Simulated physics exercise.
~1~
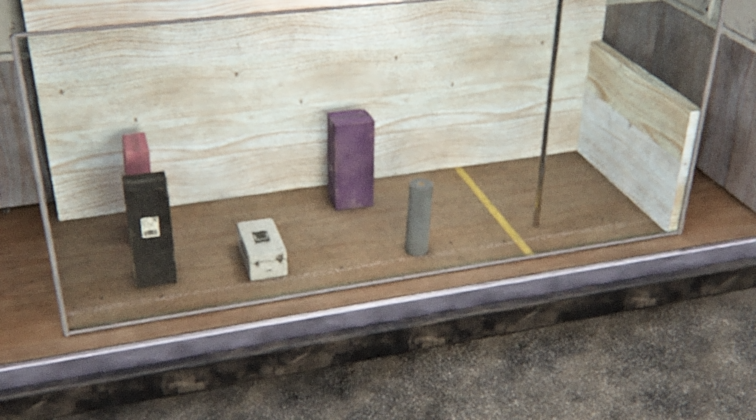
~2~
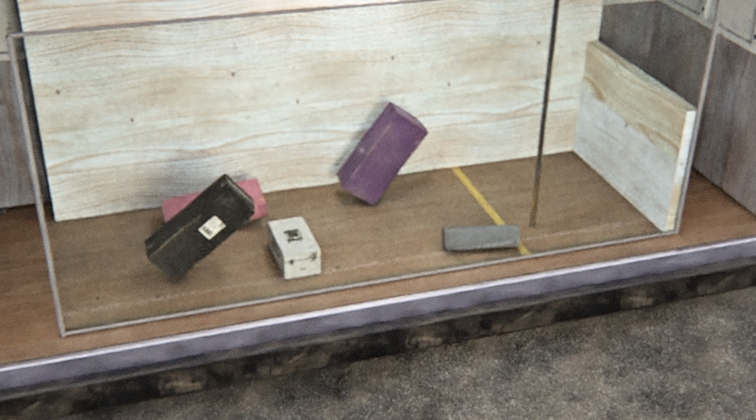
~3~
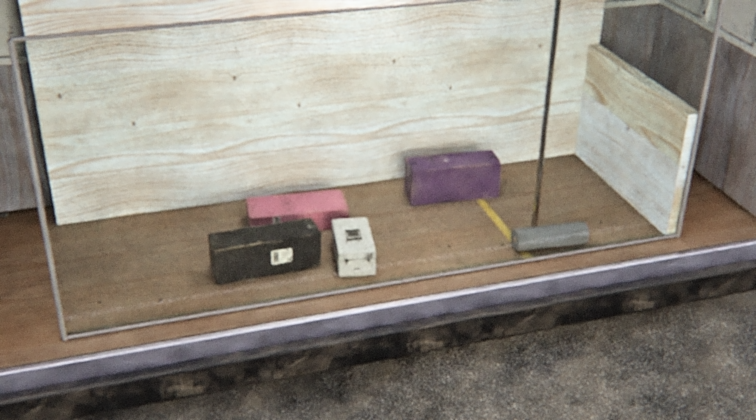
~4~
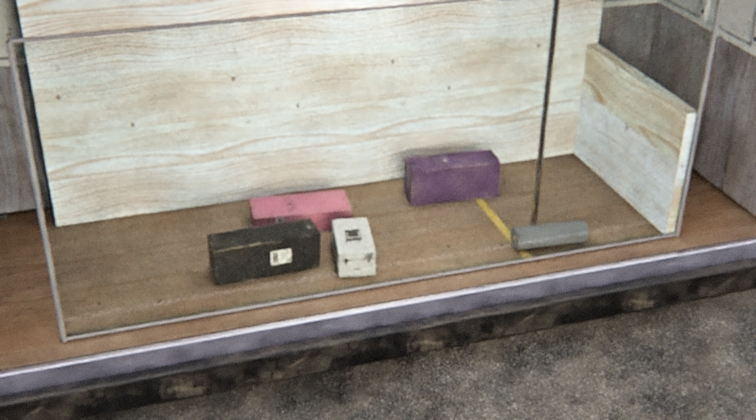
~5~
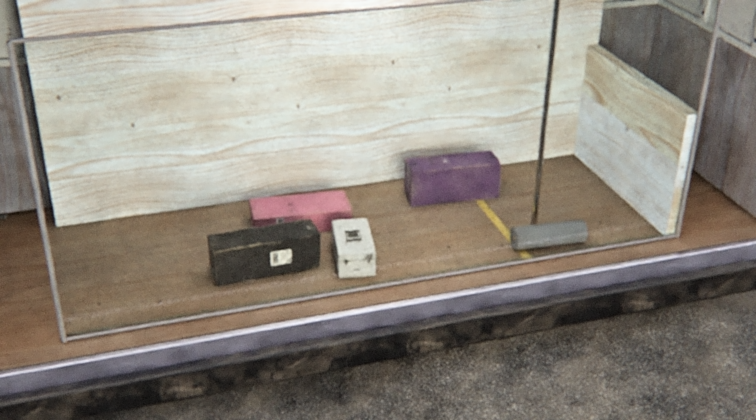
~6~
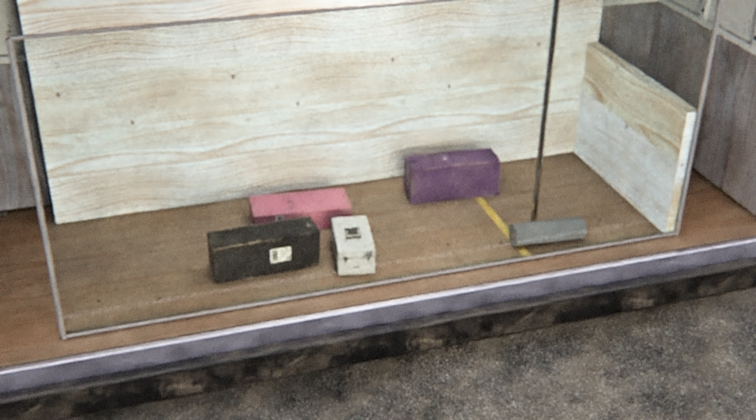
Four tall pieces, pink, black, purple and grey, stand upright beside a low white toolbox on a brown floor, behind a clear front panel and left of a yellow line. They all shift right, the black and purple boxes tipping over as they go, while the pink box and the grey roll are already down on their sides. The black and purple boxes then land flat, and the toolbox slides along without tipping. The grey roll carries on across the yellow line. Everything then lies still, with the purple box and the others short of the line.
